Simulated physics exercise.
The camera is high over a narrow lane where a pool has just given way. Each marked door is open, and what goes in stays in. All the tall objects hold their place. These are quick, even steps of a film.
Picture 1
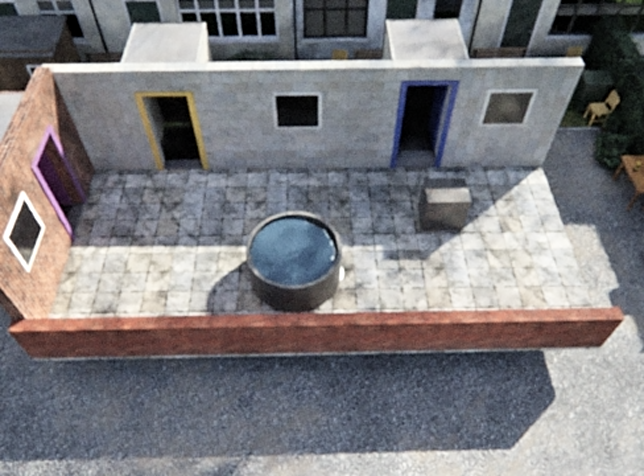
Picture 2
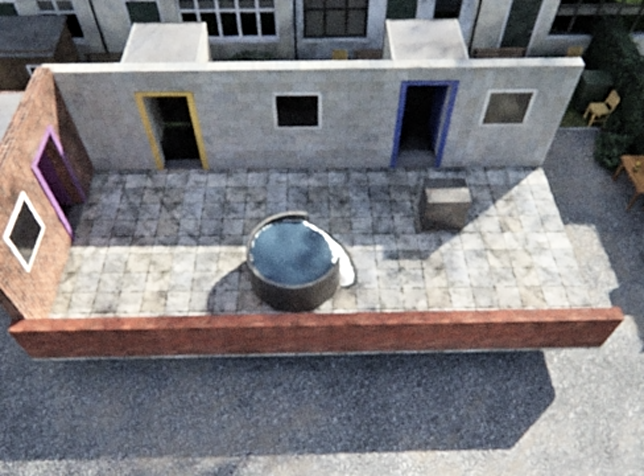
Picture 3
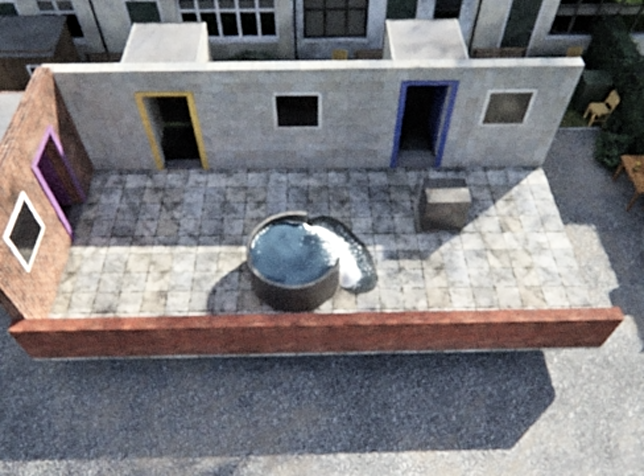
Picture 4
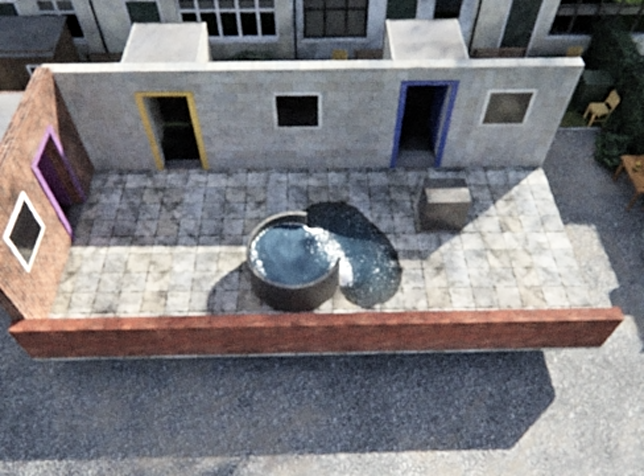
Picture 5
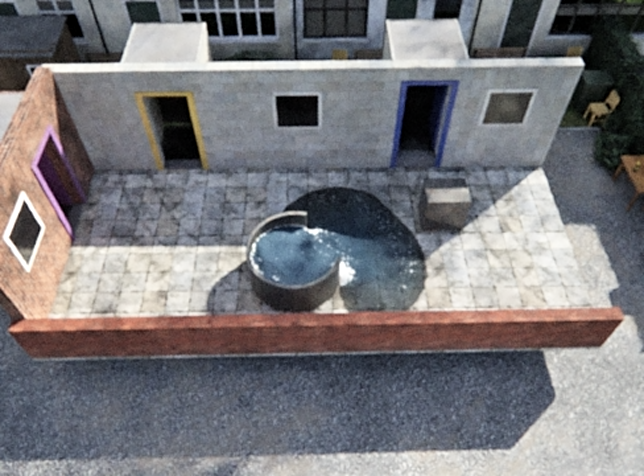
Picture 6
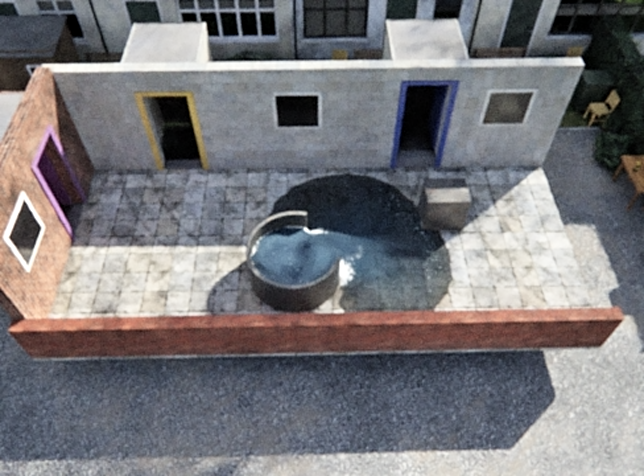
Water pours from a round grey pool near the middle of a paved yard, seen from high above, with the camera still. A pale wall with a yellow-framed doorway, a blue-framed doorway and windows stands behind, a brick wall with a purple frame at left, a low red wall in front. The pool's right side opens, white water gushes out, and a dark sheet spreads rightward and back, reaching the grey block.
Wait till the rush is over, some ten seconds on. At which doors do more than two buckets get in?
In the end: The yellow door holds within the limit; the purple door holds within the limit; the blue door holds within the limit.
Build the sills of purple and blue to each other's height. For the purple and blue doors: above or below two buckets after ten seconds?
My reading: The purple door stays under, the blue door takes more.
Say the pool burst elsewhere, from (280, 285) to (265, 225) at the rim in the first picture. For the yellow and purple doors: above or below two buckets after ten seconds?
In short: Yellow lets more in, purple lets more in.
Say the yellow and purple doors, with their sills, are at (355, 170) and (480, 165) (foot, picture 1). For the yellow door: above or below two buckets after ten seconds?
In short: The yellow one floods.
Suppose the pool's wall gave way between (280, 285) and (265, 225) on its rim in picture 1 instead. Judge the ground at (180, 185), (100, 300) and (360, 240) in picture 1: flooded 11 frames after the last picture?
In that order: Under water, covered, no water.
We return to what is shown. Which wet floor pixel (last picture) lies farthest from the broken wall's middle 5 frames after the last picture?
At about (541, 224).
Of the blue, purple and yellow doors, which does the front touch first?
First comes the one in blue.
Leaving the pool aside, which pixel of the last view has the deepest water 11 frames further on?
Close to (398, 176).
A moment on, water covers 35 % of the floor; the yellow door not reached, the purple door not reached, the blue door wet at the sill, nothing in.
Next, water covers 45 % of the floor; the yellow door not reached, the purple door not reached, the blue door under two buckets in.
Then, water covers 50 % of the floor; the yellow door not reached, the purple door not reached, the blue door under two buckets in.
Later, water covers 55 % of the floor; the yellow door wet at the sill, nothing in, the purple door not reached, the blue door under two buckets in.
In the end, water covers 45 % of the floor; the yellow door wet at the sill, nothing in, the purple door not reached, the blue door under two buckets in.
